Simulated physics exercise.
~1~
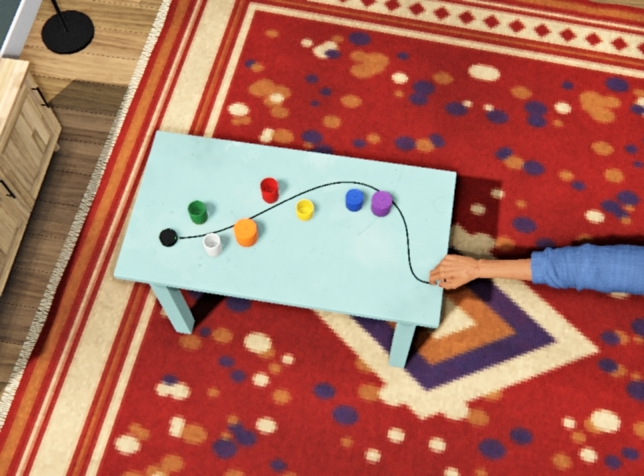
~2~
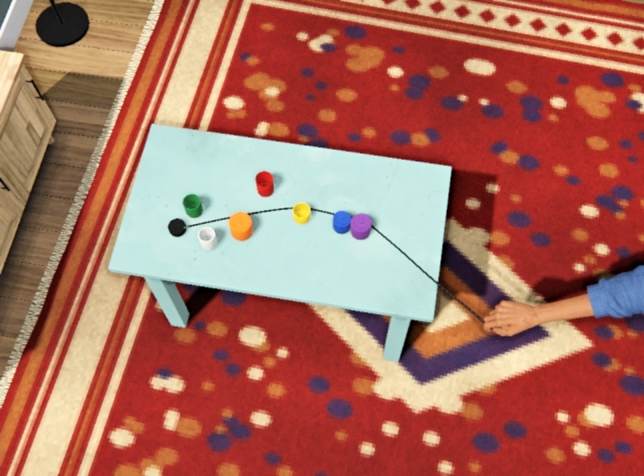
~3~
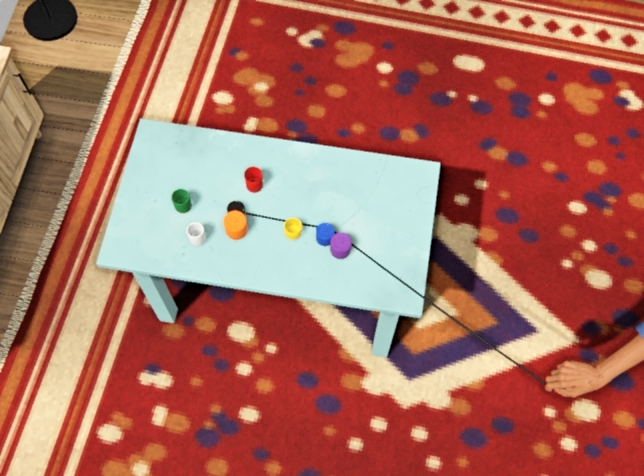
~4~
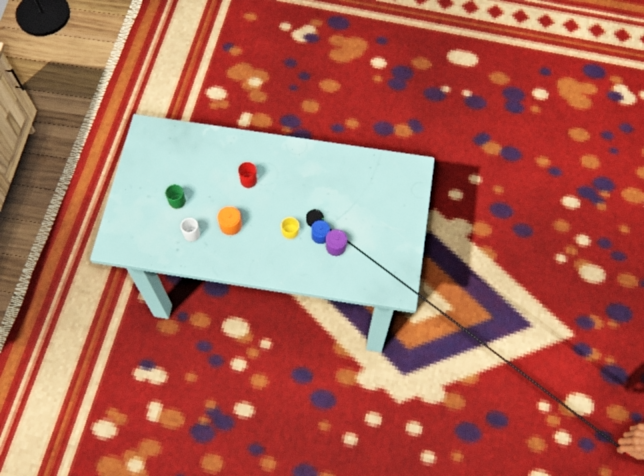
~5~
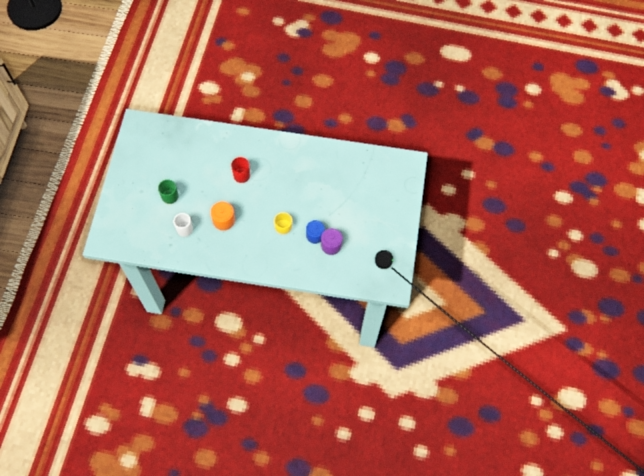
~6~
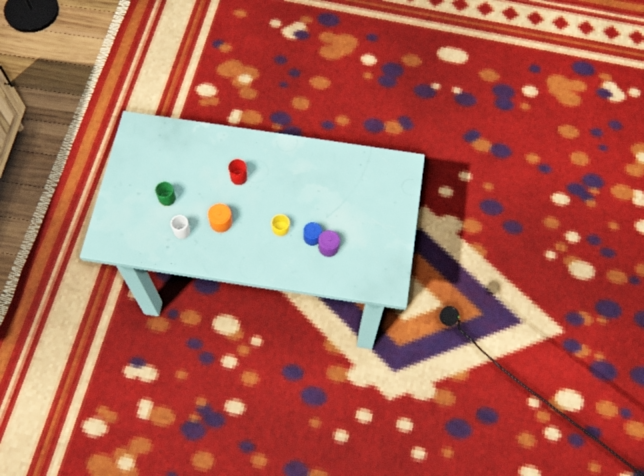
A black pad slides right on its cord, nudging several pots, and drops off the table.
